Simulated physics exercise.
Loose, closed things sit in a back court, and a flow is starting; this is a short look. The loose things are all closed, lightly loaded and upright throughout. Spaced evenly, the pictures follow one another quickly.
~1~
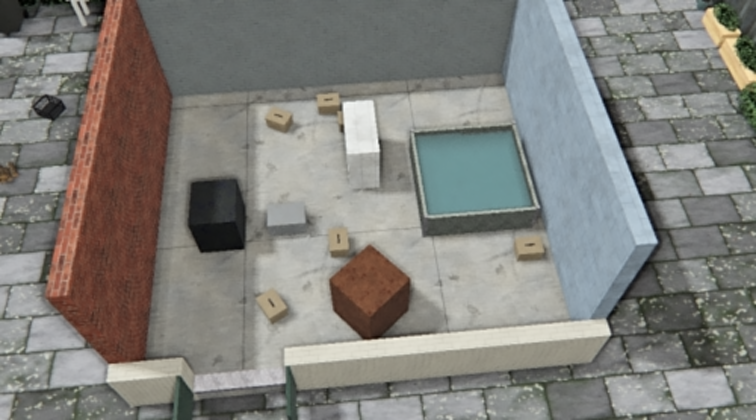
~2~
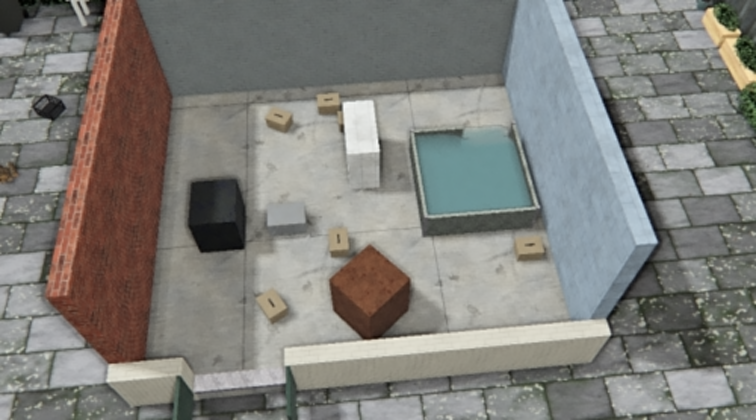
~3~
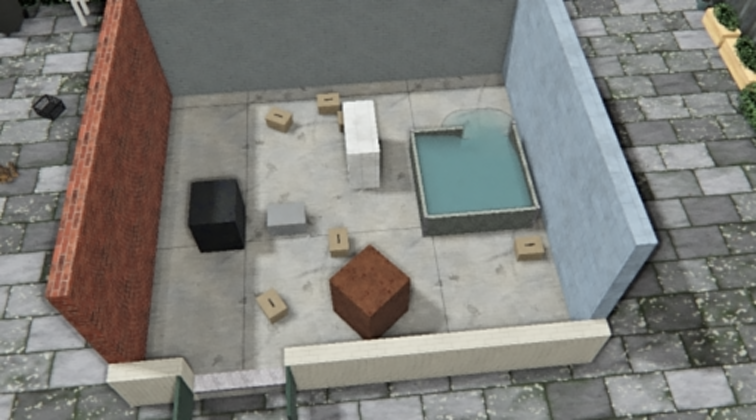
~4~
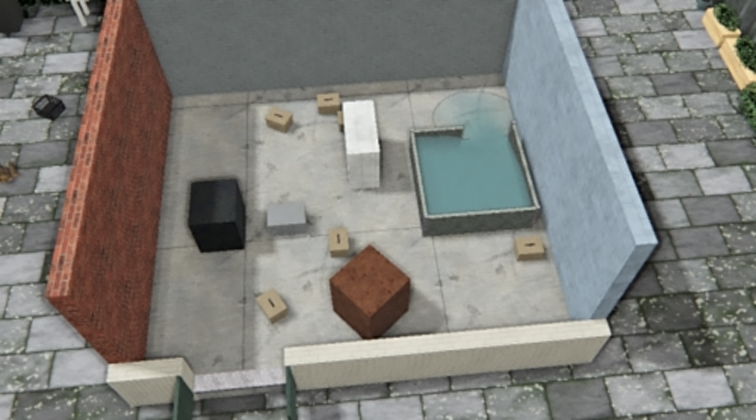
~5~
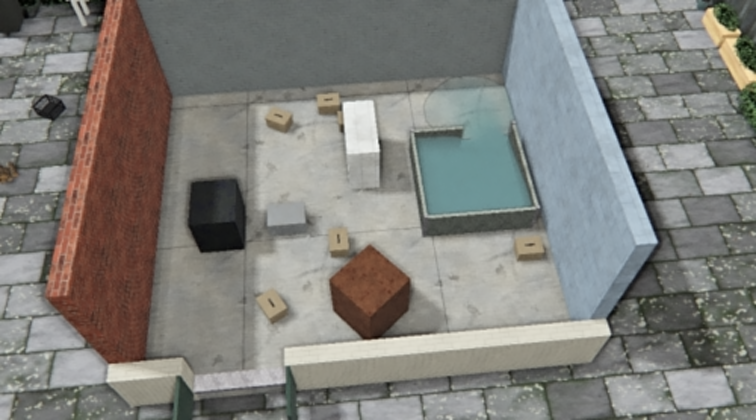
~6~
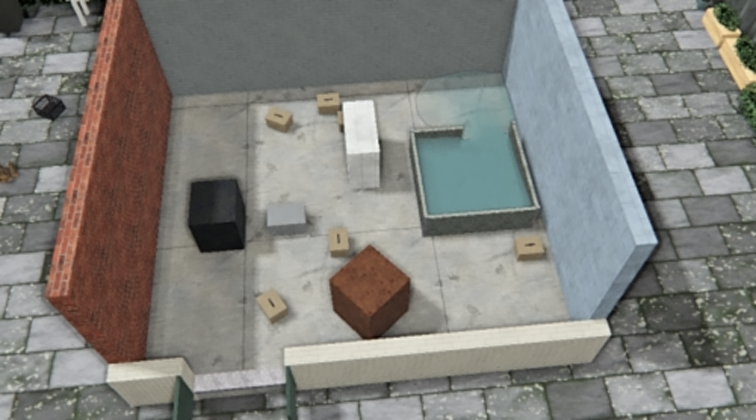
Pale water slips through a gap in the far rim of a raised teal pool and spreads in a thin, rounded sheet over the concrete behind it, in a walled court seen from high above. A black box, a low grey block, a tall white block, a rusty-brown cube and several small tan boxes stand left of and around the pool, between brick-red and pale blue side walls. The sheet widens slightly towards the grey back wall, while the boxes and the camera stay still.
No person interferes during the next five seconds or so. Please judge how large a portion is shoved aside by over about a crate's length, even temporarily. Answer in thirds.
One to two thirds.
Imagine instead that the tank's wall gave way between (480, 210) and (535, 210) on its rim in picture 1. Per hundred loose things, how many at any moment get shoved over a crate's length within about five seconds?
About 10 per cent.
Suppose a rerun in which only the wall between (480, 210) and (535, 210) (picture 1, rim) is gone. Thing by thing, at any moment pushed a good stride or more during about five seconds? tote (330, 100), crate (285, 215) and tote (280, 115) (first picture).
Object by object: Less than that, less than that, less than that.
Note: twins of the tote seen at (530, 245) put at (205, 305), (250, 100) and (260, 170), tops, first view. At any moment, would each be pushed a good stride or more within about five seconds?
Results - 1: Doesn't go far; 2: Ends up far away; 3: Doesn't go far.
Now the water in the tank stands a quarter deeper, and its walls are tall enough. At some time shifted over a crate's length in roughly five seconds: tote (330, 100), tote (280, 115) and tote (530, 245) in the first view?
First one cleared the mark, second one cleared the mark, third one missed the mark.
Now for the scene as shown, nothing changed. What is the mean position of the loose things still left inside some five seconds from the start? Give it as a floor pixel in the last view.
Around pixel (294, 212).
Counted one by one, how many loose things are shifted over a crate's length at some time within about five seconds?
It comes to 3.
A moment on, 0 of 7 are well off their spots; 0 afloat.
Next, 0 of 7 are well off their spots; 0 afloat.
Later, 3 of 7 are well off their spots; 1 afloat.
In the end, 3 of 7 are well off their spots, and 3 have been at some point; 2 afloat.
